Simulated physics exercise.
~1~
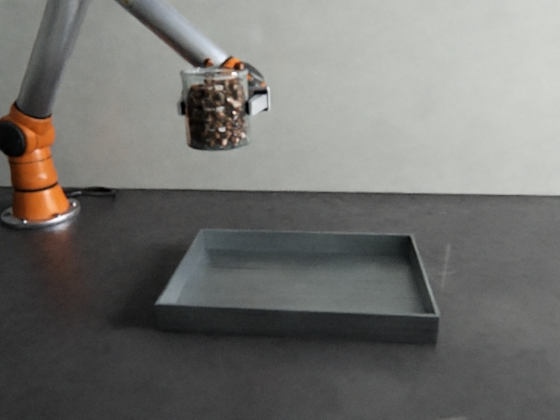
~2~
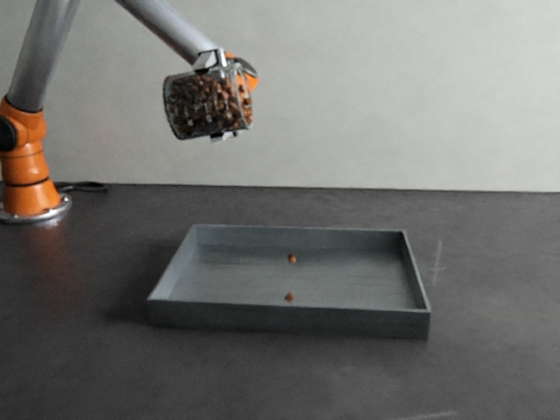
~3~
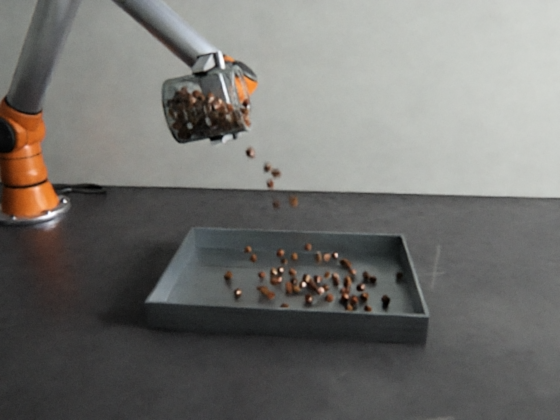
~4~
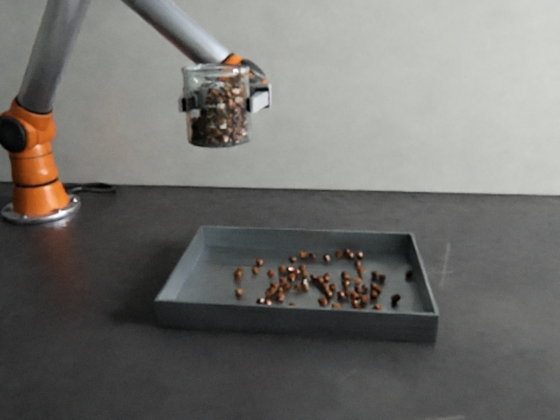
We see a robot arm holding a clear tumbler of brown pellets above a shallow grey tray; it tips the tumbler, spilling some pellets into the tray, then turns it upright again, ending with pellets scattered across the tray and many still in the tumbler.
